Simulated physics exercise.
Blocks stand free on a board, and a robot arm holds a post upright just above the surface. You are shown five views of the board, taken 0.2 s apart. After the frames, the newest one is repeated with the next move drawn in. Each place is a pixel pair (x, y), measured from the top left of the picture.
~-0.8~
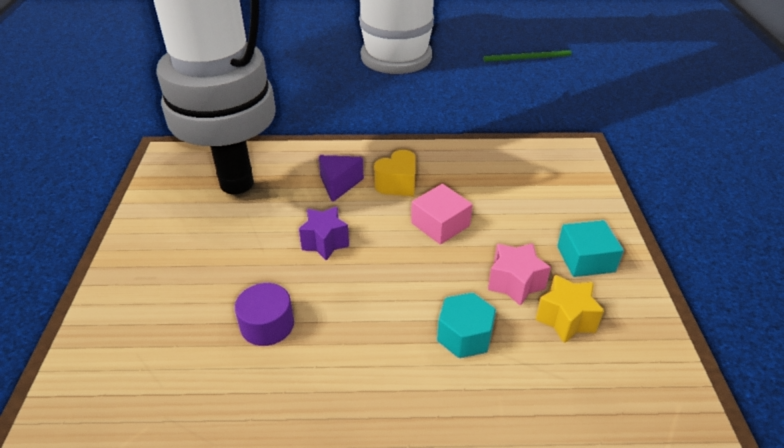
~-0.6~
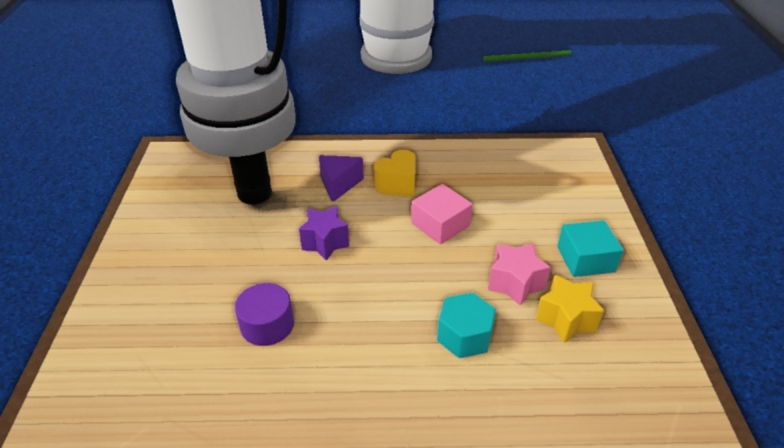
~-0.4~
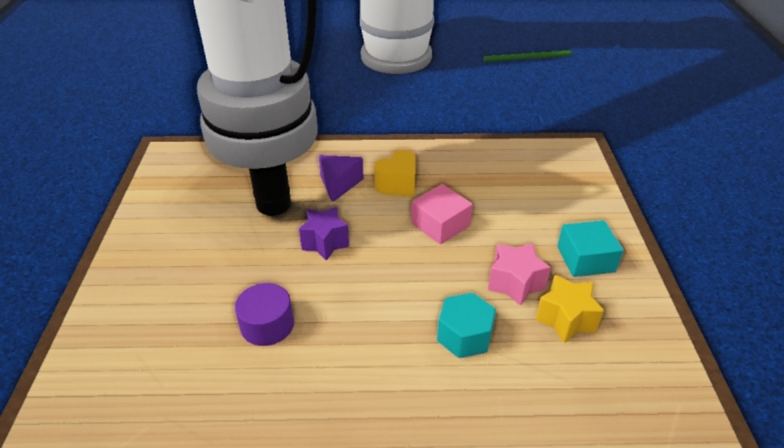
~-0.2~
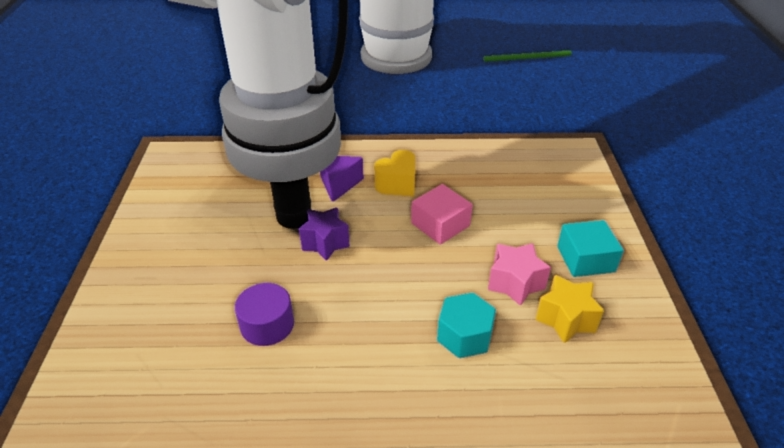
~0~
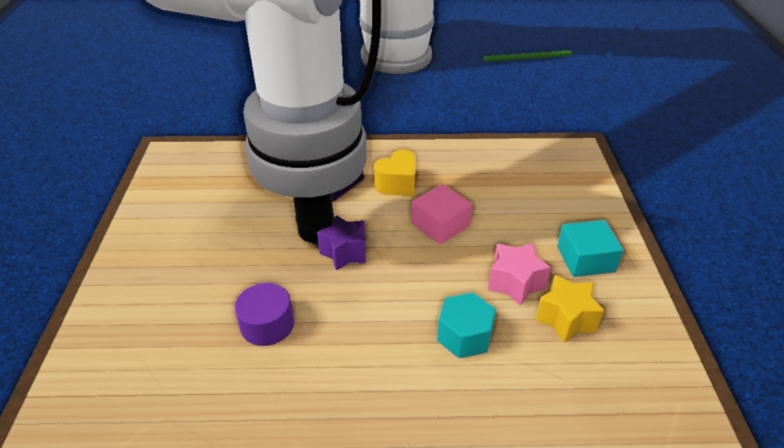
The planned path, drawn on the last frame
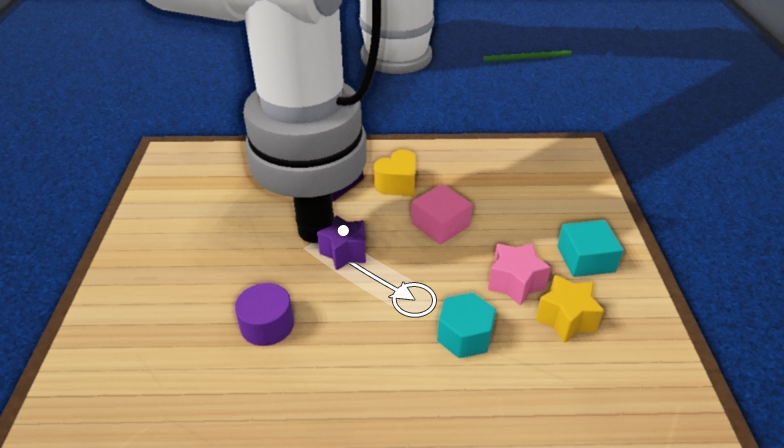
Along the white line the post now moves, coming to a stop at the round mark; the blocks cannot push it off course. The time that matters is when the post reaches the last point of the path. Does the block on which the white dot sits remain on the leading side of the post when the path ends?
The answer is yes.
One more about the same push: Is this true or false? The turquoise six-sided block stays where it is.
The statement is false.
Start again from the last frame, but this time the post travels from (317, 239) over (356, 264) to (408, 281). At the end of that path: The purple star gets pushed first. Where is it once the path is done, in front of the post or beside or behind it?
It is still ahead of the post.
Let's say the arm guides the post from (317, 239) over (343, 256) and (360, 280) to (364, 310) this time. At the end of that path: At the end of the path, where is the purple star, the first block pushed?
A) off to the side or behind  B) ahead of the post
A (off to the side or behind)
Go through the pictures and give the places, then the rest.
In the first frame, post tip at (237, 185); block tops, purple triangular piece at (338, 163); purple star at (323, 221); turquoise six-sided block at (468, 313).
In the second frame, post at (255, 195); blocks unchanged.
In the third frame, post at (274, 206); blocks unchanged.
In the fourth frame, post at (295, 218); blocks unchanged.
In the fifth frame, post at (317, 232); purple triangular piece hidden; purple star at (343, 231); turquoise six-sided block at (468, 313).
Path on the board, from (317, 239) by way of (362, 269) to (414, 300); the dot is on the purple star.
What follows on the original path. One third of the way, post at (346, 252); purple star at (376, 251).
Two thirds of the way, post at (378, 272); purple star at (411, 271).
At the end, post at (415, 292); purple triangular piece in place; purple star at (453, 288); turquoise six-sided block at (481, 321).
